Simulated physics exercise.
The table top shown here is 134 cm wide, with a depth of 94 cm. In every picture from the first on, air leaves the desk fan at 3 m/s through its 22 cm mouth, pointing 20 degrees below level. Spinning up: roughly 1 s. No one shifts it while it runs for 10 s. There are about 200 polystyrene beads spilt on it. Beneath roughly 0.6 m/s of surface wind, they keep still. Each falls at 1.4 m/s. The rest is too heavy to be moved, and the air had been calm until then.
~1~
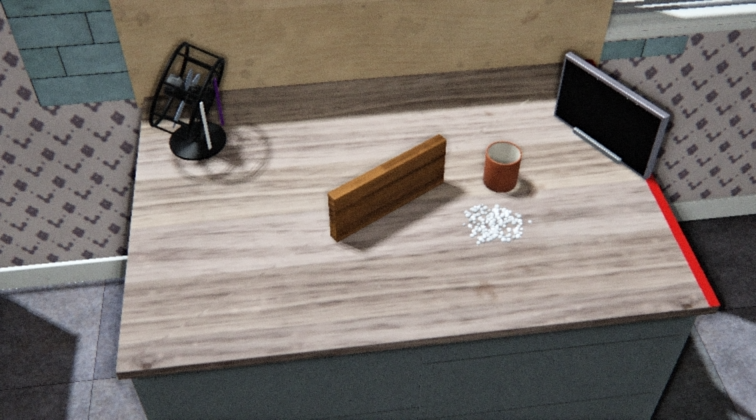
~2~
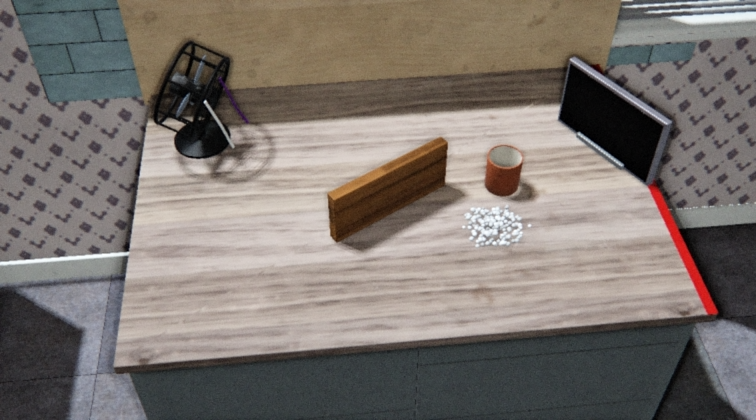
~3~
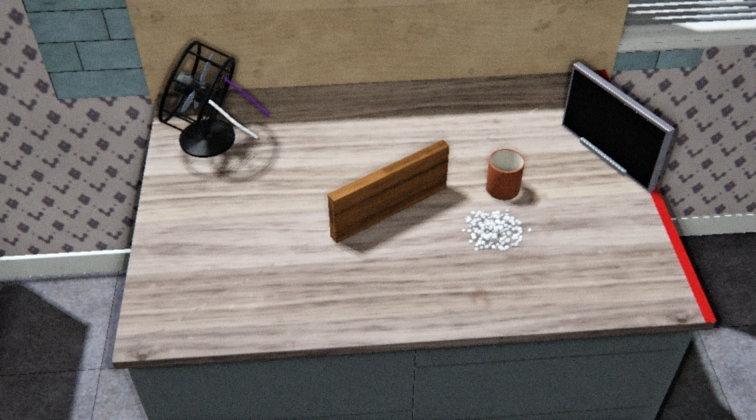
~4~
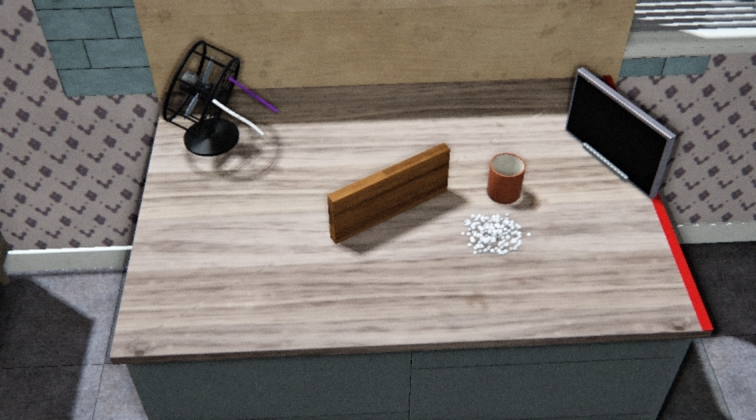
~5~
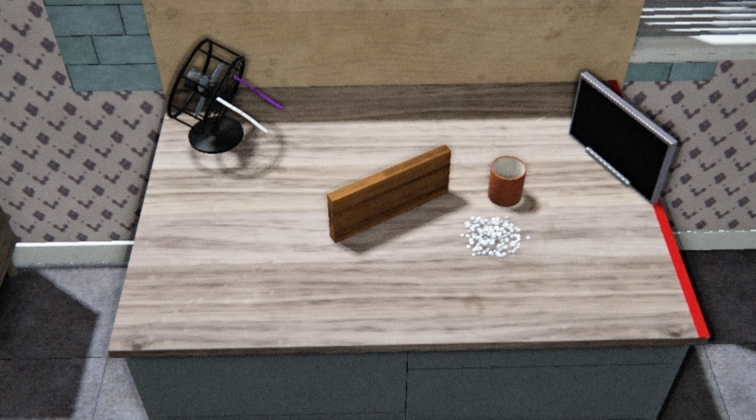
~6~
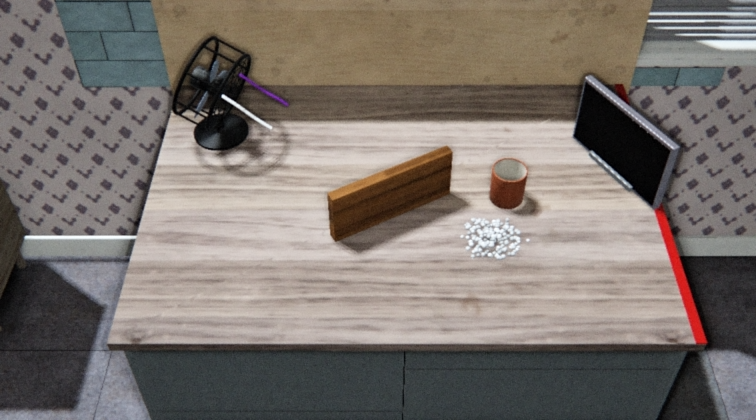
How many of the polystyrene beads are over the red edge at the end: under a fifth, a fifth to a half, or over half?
Short of a fifth.
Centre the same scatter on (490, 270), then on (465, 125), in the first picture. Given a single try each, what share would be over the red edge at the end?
First try about 0 per cent, second about 100 per cent.
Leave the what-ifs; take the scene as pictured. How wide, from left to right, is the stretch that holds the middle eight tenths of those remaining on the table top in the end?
About 10 cm.
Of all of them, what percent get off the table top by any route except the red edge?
Roughly 20 per cent.
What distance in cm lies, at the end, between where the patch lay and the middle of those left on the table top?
Distance: Approx. 5 cm.
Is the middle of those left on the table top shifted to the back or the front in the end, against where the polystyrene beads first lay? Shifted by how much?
It drifted toward the front side, roughly 5 cm.
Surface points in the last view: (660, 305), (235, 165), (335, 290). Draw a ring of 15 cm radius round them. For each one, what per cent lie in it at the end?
In order: About 0 %, then 0 %, then 0 %.
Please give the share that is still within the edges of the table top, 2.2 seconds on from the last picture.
Near 100 percent remain.
Then, 1.0 s after the last picture the count stands so, 0 % are over the red edge; the middle of those still in play is near (484, 252).
Then, 2.2 s after the last picture the count stands so, 0 % are over the red edge; the middle of those still in play is near (480, 255).
Then, 4.6 s after the last picture the count stands so, 0 % are over the red edge; the middle of those still in play is near (505, 253).
Then, 9.1 s after the last picture, at the end, 0 % are over the red edge; the middle of those still in play is near (505, 253).
